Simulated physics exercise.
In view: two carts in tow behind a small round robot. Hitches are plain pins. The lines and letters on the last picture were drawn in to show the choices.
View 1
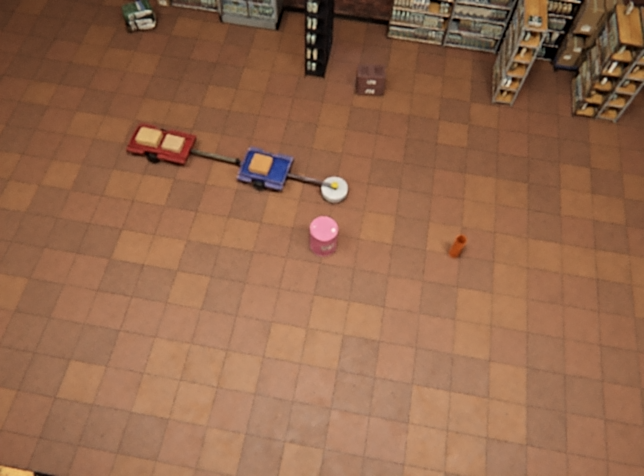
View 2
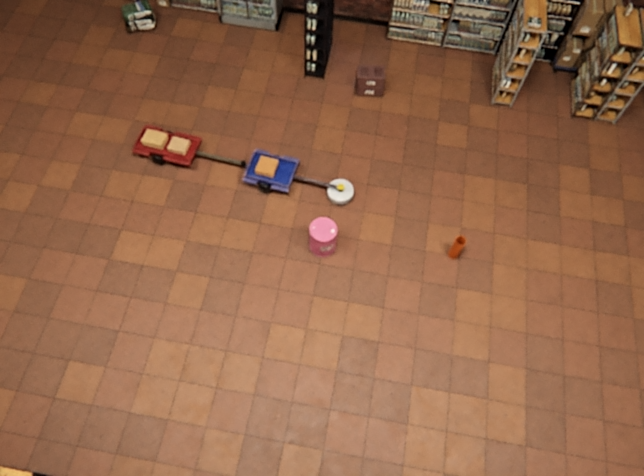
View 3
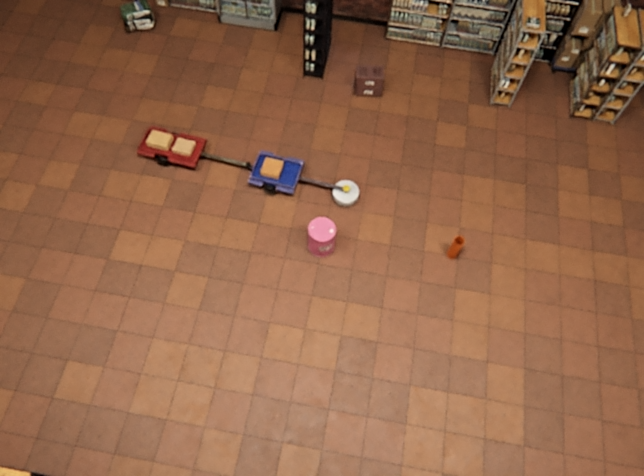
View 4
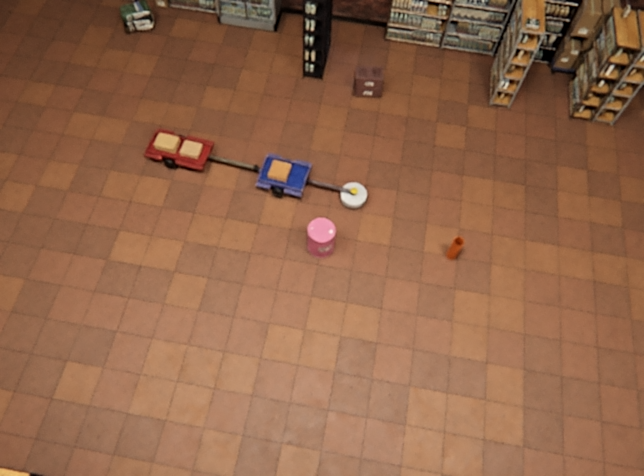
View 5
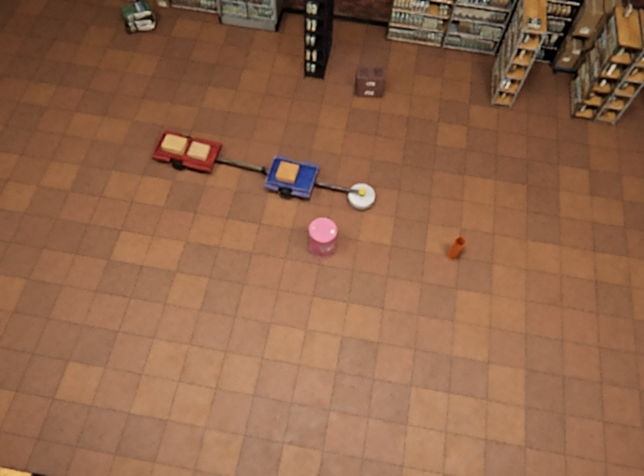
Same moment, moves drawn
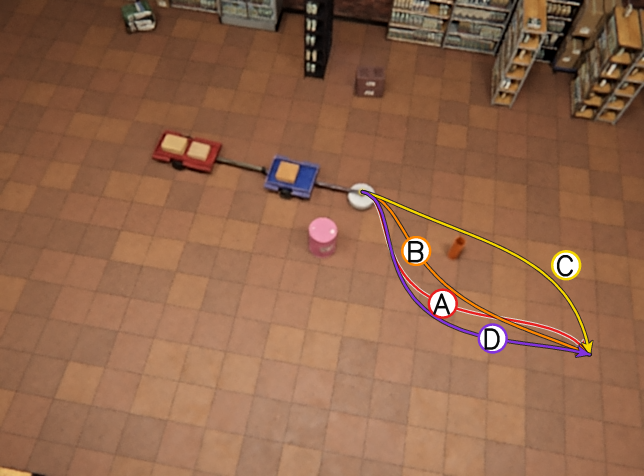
A small round white robot slowly pulled a blue cart and a red cart, both carrying boxes, a short way to the right across the tiled floor, passing above a pink drum.
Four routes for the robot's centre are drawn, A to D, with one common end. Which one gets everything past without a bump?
With B nothing is hit.
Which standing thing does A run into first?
First the pink drum.
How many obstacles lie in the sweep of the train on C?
It touches one.
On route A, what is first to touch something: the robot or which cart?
The red cart.
On the marked copy, A from (362, 192) via (438, 301) to (589, 353); B from (362, 192) via (448, 287) to (590, 355); C from (362, 192) via (496, 245) to (590, 355); D from (362, 192) via (429, 313) to (590, 355).
Following B. Soon after the start, robot (420, 261), last cart (264, 169).
Later, robot (499, 322), last cart (337, 206).
In the end, robot (586, 357), last cart (403, 250); nothing has been touched.
As for the rest, A meets the pink drum; C meets the orange post; D meets the pink drum.
